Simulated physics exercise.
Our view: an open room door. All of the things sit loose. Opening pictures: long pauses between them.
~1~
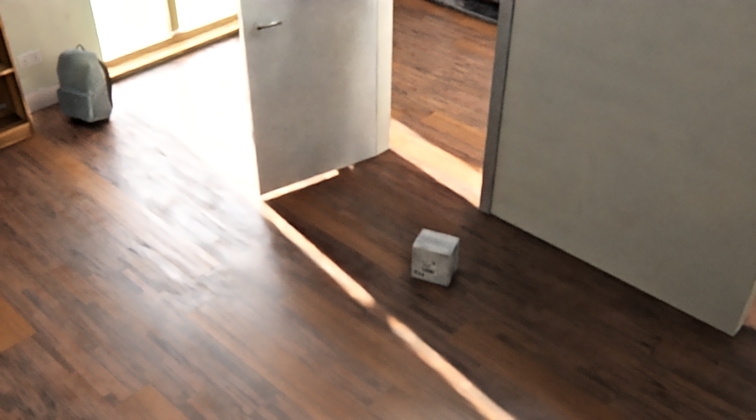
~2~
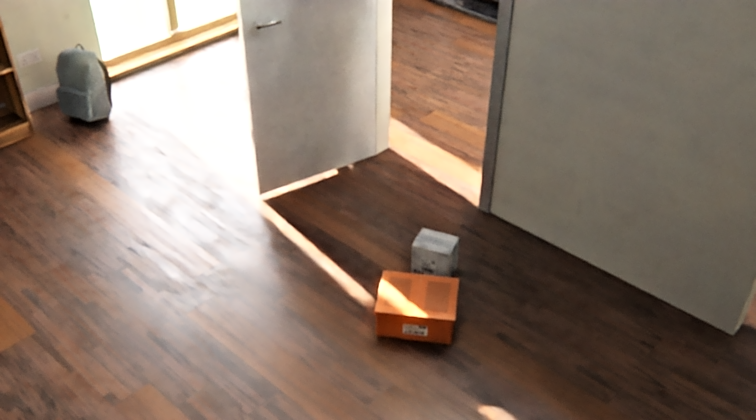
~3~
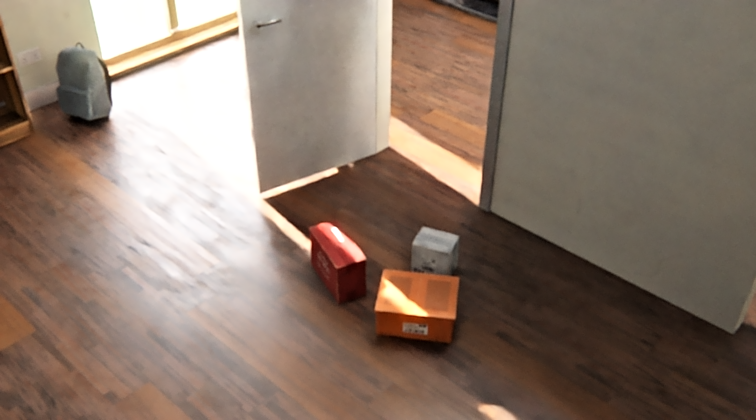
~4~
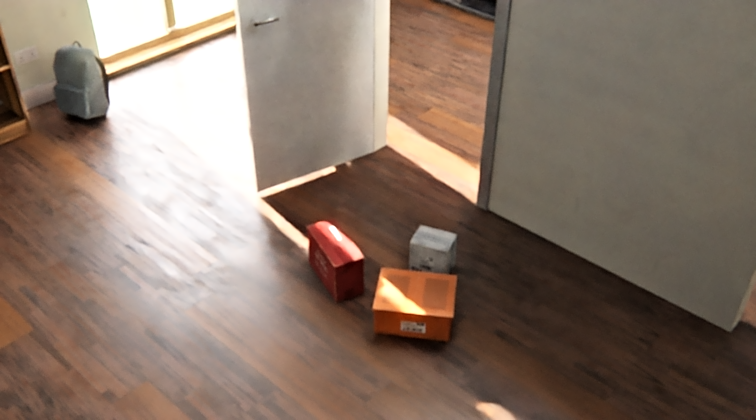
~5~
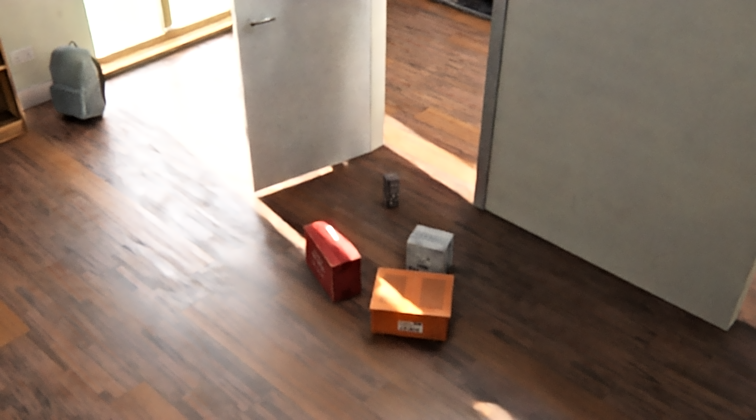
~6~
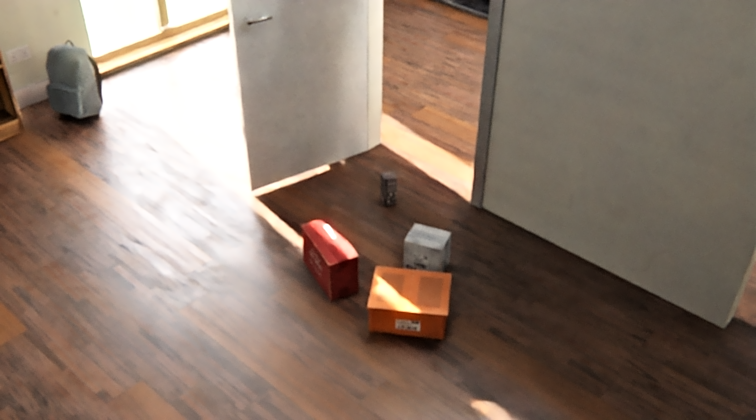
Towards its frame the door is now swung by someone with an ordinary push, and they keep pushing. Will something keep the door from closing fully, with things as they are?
No, it goes all the way.
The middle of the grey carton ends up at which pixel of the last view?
It finishes at around (466, 167).
Then, 1.30 s on from there, door at 40°.
Then, 1.70 s on from there, door at 11°; grey carton shifted well along near (436, 181).
In the end, door at 0°; toppled on the floor, grey carton; the other 3 unmoved. At the end, from the last picture's camera, grey carton near (466, 167).
